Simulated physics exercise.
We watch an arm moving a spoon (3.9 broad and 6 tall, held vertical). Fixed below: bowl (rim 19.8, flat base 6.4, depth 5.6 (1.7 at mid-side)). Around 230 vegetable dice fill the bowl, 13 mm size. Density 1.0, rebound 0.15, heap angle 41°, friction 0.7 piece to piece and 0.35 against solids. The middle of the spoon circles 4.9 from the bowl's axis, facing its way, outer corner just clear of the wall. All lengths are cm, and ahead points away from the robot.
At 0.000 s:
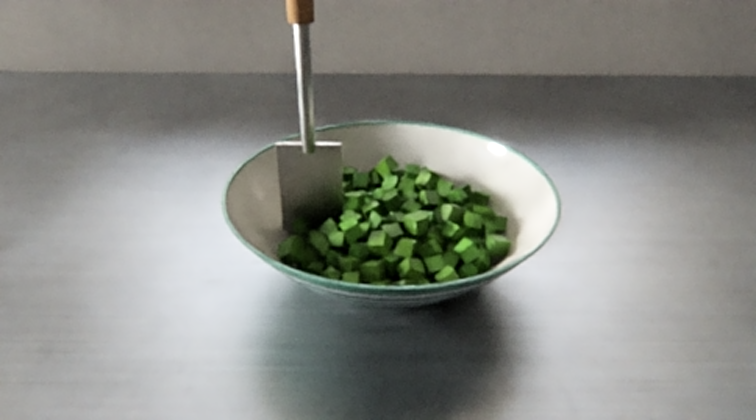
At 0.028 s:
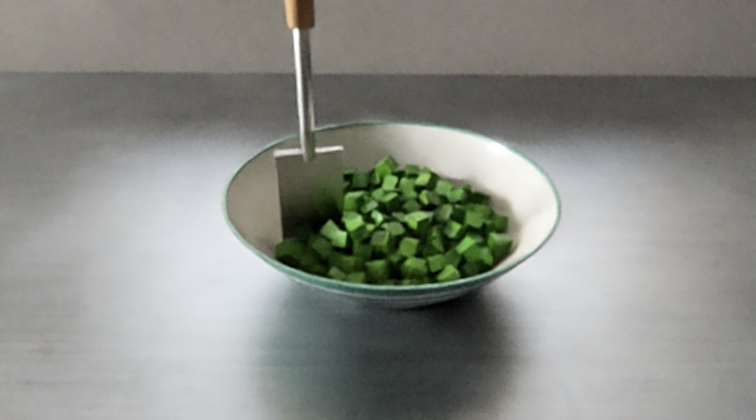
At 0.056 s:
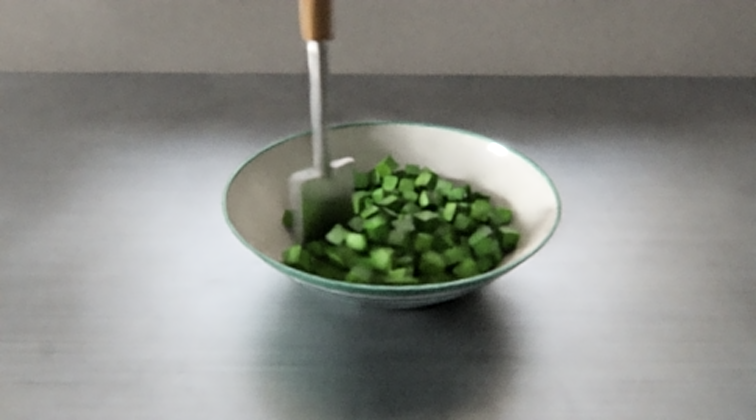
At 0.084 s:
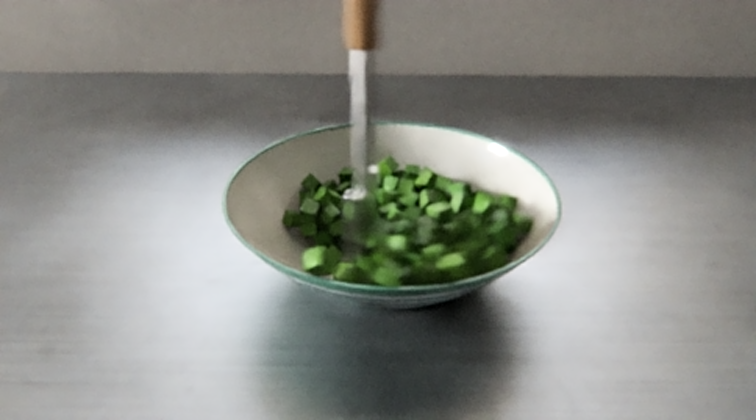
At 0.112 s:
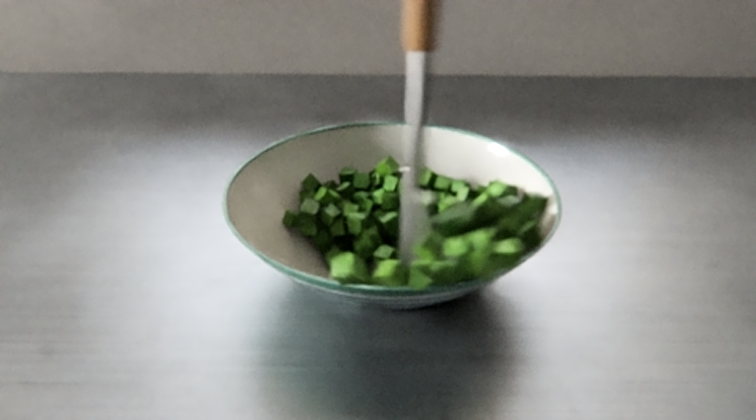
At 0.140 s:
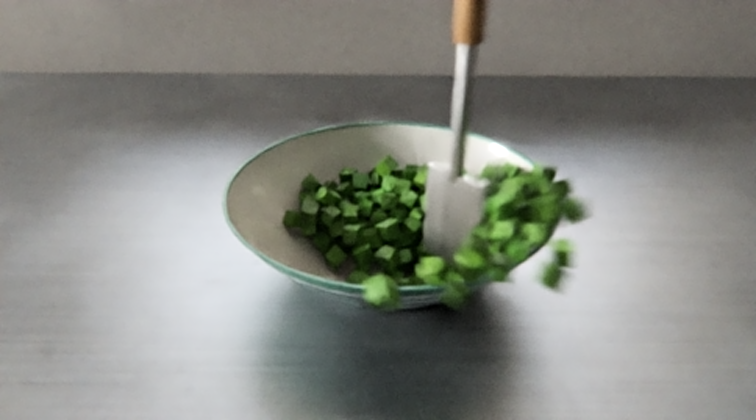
A flat metal tool with a wooden handle swept from left to right through a bowl of small green cubes, shoving them toward the right side until some flew over the rim.
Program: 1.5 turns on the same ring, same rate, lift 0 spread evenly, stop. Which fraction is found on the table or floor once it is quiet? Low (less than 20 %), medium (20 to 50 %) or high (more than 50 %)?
On the table or floor the share is high, more than 50 %.
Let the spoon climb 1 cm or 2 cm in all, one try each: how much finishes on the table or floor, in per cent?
Some 50 and 45 per cent.
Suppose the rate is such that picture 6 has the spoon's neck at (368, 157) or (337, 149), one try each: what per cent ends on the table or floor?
Some 35 and 30 per cent.
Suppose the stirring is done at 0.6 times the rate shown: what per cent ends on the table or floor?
Some 35 per cent.
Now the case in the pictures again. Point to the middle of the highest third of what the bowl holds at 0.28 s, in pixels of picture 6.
At about (337, 143).
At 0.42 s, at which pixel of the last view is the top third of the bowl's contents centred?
At about (338, 257).
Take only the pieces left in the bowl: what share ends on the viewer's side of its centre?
Roughly 40 per cent.
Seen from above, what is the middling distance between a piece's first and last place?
Roughly 23 cm.
After 0.28 s, 287° round, highest piece 10 above the table; 151 in the bowl, 20 on the table or floor, 58 in flight or on the tool.
After 0.42 s, 81° round, highest piece 9 above the table; 104 in the bowl, 88 on the table or floor, 37 in flight or on the tool.
After 0.68 s, 180° round, highest piece 5 above the table; 145 on the table or floor, 84 in the bowl.
After 1.38 s, 180° round, highest piece 5 above the table; 145 on the table or floor, 84 in the bowl.
In the end, 145 on the table or floor, 84 in the bowl. That is 63 % on the table or floor.
